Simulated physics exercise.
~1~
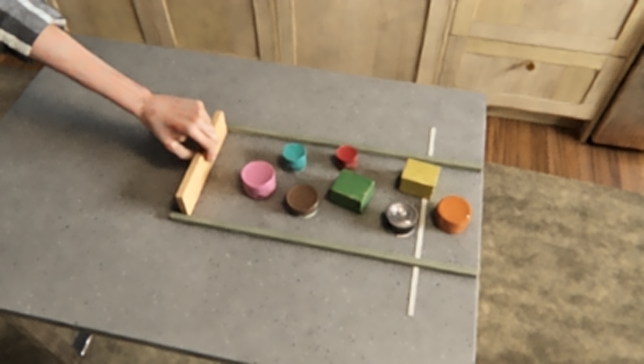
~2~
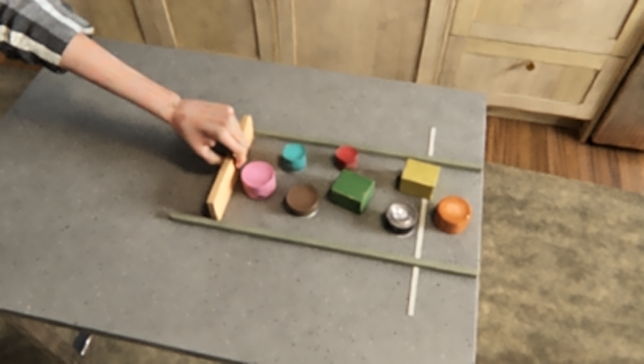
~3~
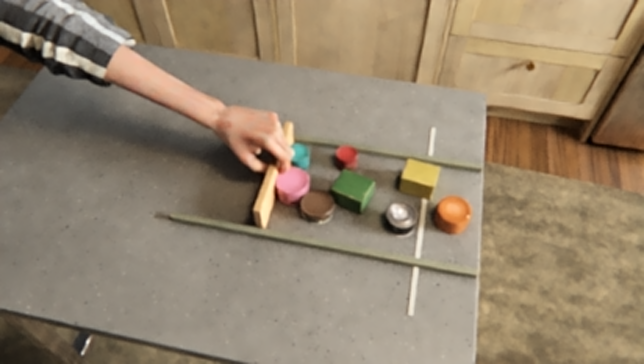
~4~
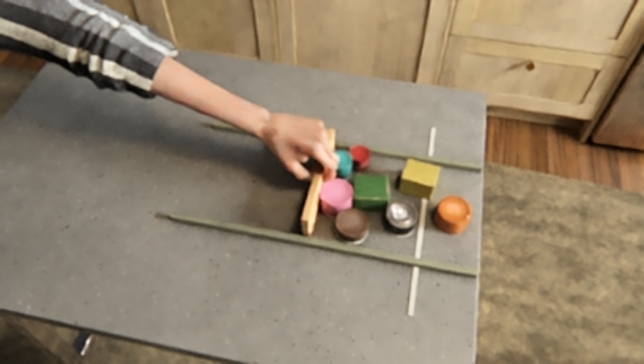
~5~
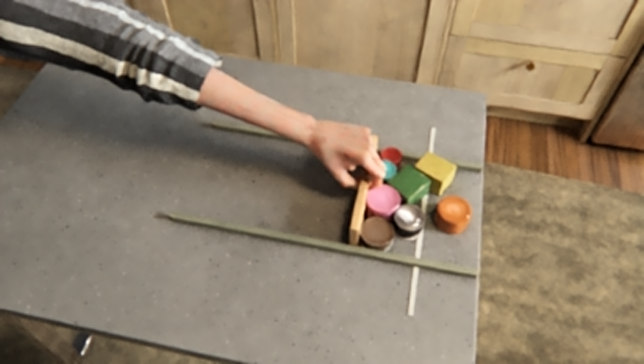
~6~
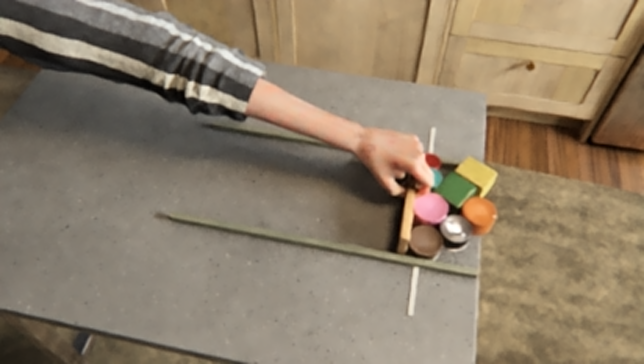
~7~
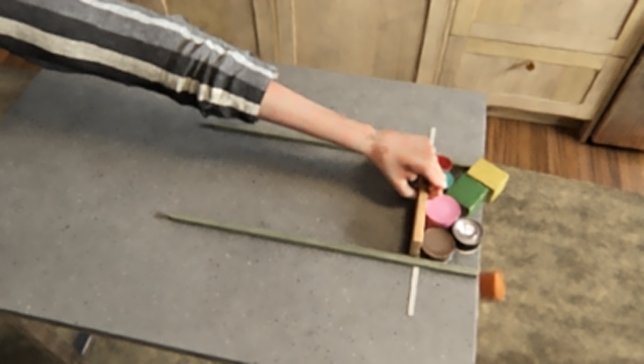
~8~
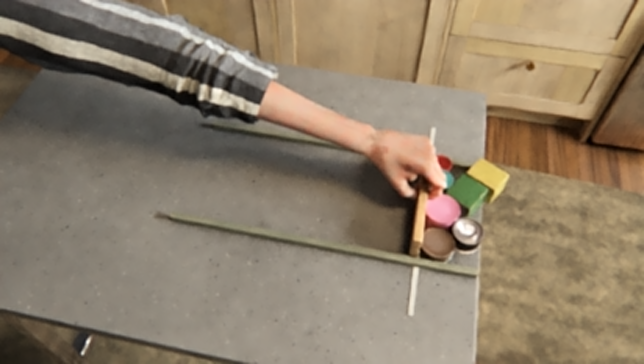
On a grey tabletop, a hand pushing a wooden board, sweeping small colourful objects rightward until the orange one drops off the edge.
